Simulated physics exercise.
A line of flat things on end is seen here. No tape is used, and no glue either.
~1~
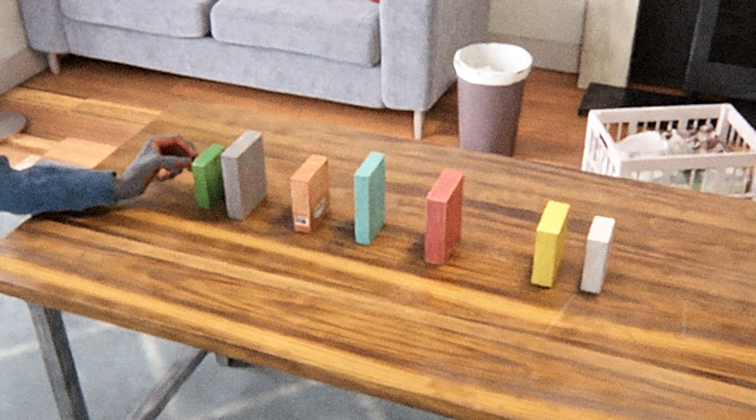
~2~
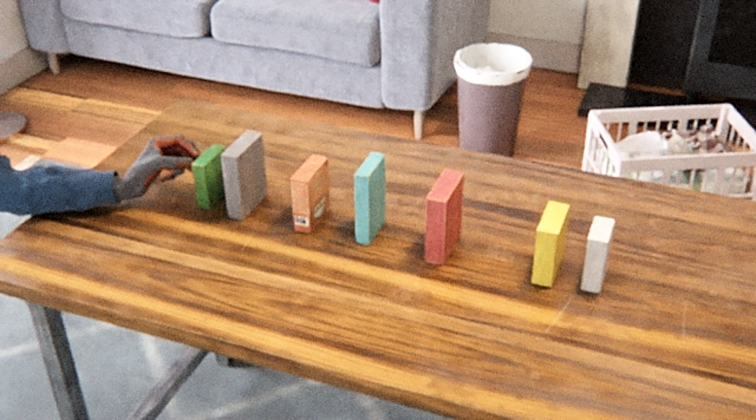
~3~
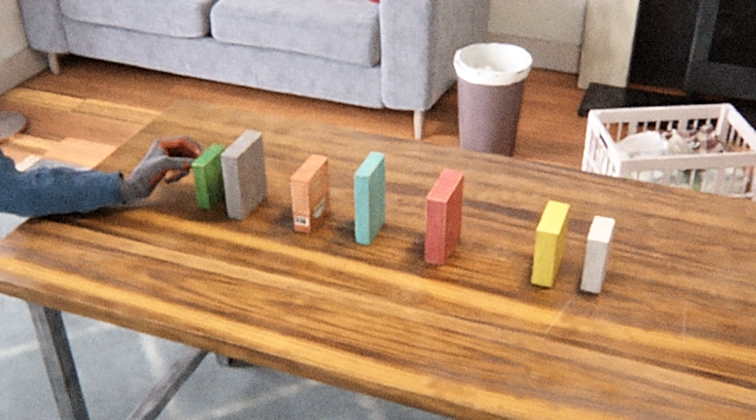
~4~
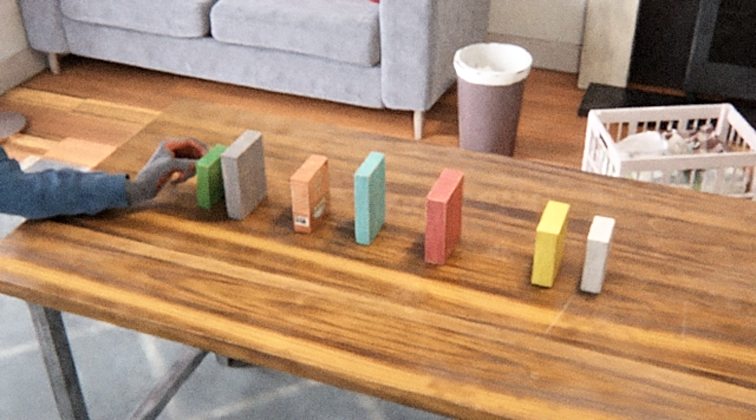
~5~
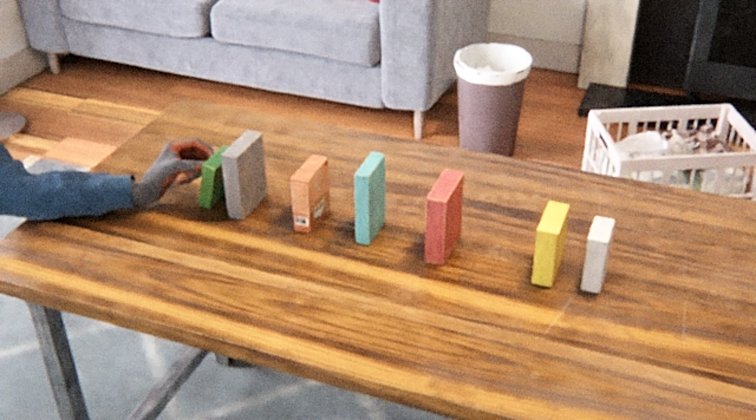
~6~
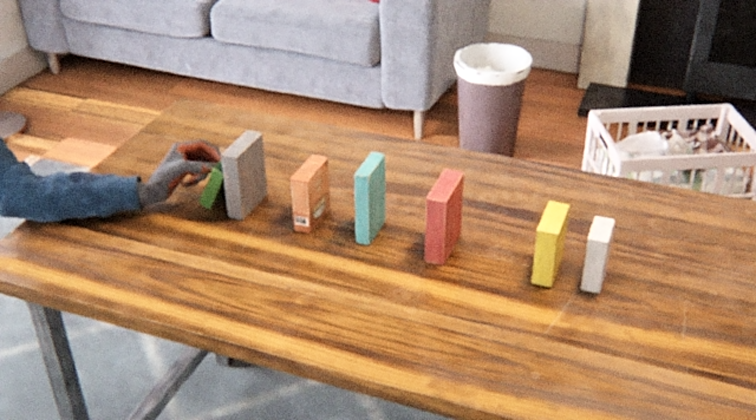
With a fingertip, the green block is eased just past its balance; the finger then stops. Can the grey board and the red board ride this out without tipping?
Result: The grey board will be brought down, the red board will be brought down.
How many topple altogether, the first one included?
The count is 5.
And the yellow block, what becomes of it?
The yellow block keeps standing.
Then, 0.50 s after the last picture, green block 65° over; grey board tipped 74° from how it was near (284, 198); orange packet tipped 54° from how it was; turquoise block tipped 8° from how it was.
Then, 1.00 s after the last picture, green block 65° over; red board on its side near (496, 246); grey board on its side near (286, 199); turquoise block on its side.
At rest, tipped over on the table, red board, turquoise block, grey board and orange packet; yellow block in place. Seen from the same camera at the end, grey board near (291, 207), red board near (498, 251).
